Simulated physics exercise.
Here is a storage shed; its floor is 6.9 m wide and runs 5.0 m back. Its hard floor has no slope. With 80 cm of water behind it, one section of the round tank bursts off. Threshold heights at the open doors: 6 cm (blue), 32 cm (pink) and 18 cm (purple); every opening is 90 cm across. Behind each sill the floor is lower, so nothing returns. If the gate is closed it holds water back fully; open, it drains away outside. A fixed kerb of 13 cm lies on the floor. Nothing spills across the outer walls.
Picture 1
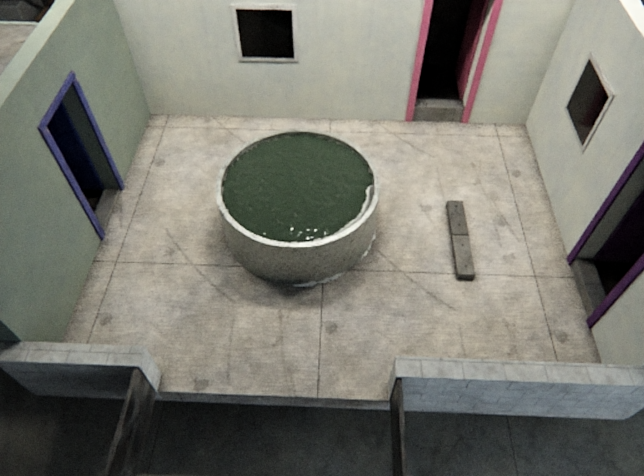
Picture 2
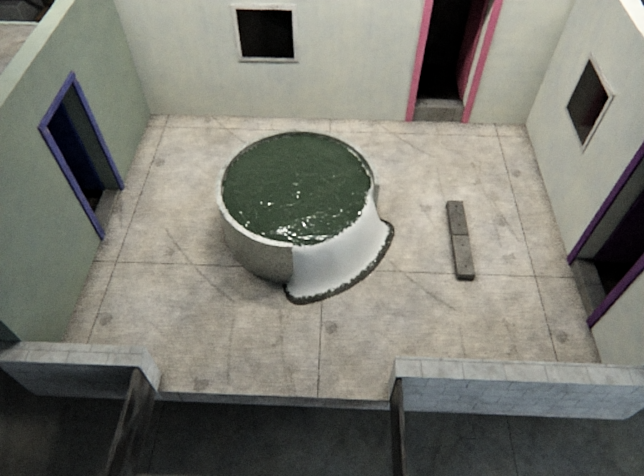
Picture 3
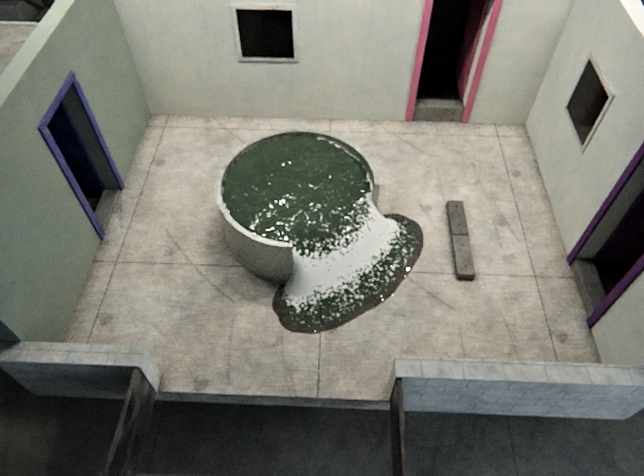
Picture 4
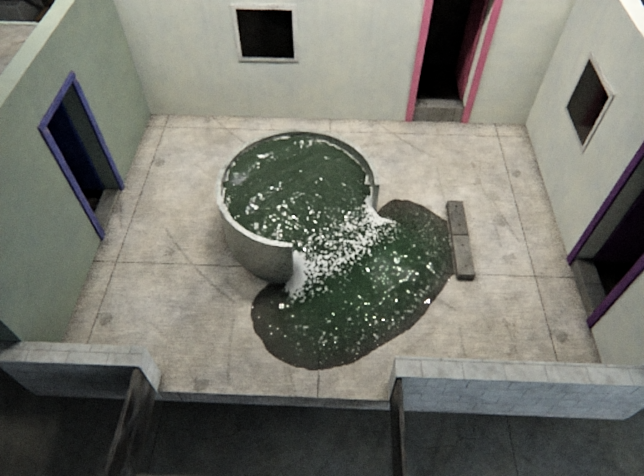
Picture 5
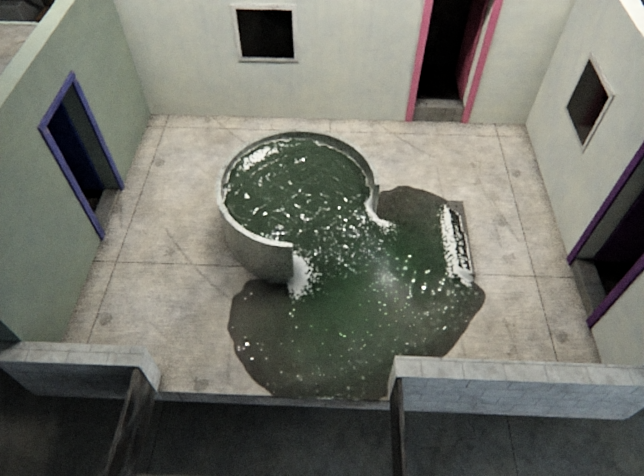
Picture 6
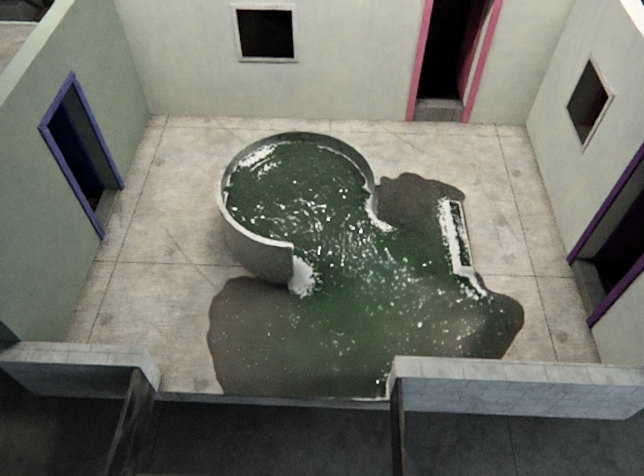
Dark green water bursting through the side of a round tank, spreading across a pale floor and surrounding a low block.
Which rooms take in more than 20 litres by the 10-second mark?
The water let in: At the blue door it does not reach the limit; at the pink door it does not reach the limit; at the purple door it passes the limit.
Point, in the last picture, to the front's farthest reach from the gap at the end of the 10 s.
Around (150, 118).
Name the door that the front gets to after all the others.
Last comes the blue one.
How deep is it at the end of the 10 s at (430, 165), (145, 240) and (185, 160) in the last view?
About 7, 5 and 9 cm.
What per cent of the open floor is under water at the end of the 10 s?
Near 95 per cent is wet.
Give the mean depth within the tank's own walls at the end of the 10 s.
About 4 cm.
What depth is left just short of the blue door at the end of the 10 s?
Some 6.5 cm.
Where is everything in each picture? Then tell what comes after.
In the first picture, the round tank at (298, 186) is whole and still, 80 cm deep.
In the second picture, the front is at (290, 293), 1.0 m from the gap at (350, 254); 0.4 m2 of floor is under water; 80 cm left at the back of the round tank.
In the third picture, water pours out at (350, 255) and has run 1.2 m, to (287, 320); deepest outside 45 cm, 80 cm at the round tank's back.
In the fourth picture, water pours out at (350, 257) and has run 1.6 m, to (284, 354); deepest outside 38 cm, 79 cm at the round tank's back.
In the fifth picture, the front is at (295, 396), 2.1 m from the gap at (350, 257); 6.2 m2 of floor is under water; 69 cm left at the back of the round tank.
In the sixth picture, the front is at (236, 394), 2.4 m from the gap at (350, 257); 7.6 m2 of floor is under water; 61 cm left at the back of the round tank.
A moment later water covers 35 % of the floor and is deepest (66 cm) near (607, 390); blue door not reached, pink door not reached, purple door not reached.
Soon after water covers 35 % of the floor and is deepest (55 cm) near (592, 389); blue door not reached, pink door 2 cm at the sill, 0 L in, purple door 24 cm at the sill, 12 L in.
Next water covers 50 % of the floor and is deepest (34 cm) near (514, 128); blue door not reached, pink door 26 cm at the sill, 0 L in, purple door 21 cm at the sill, 42 L in.
Later on water covers 70 % of the floor and is deepest (19 cm) near (533, 156); blue door not reached, pink door 14 cm at the sill, 0 L in, purple door 11 cm at the sill, 47 L in.
At the end water covers 95 % of the floor and is deepest (13 cm) near (155, 131); blue door 7 cm at the sill, 3 L in, pink door 7 cm at the sill, 0 L in, purple door 5 cm at the sill, 47 L in.
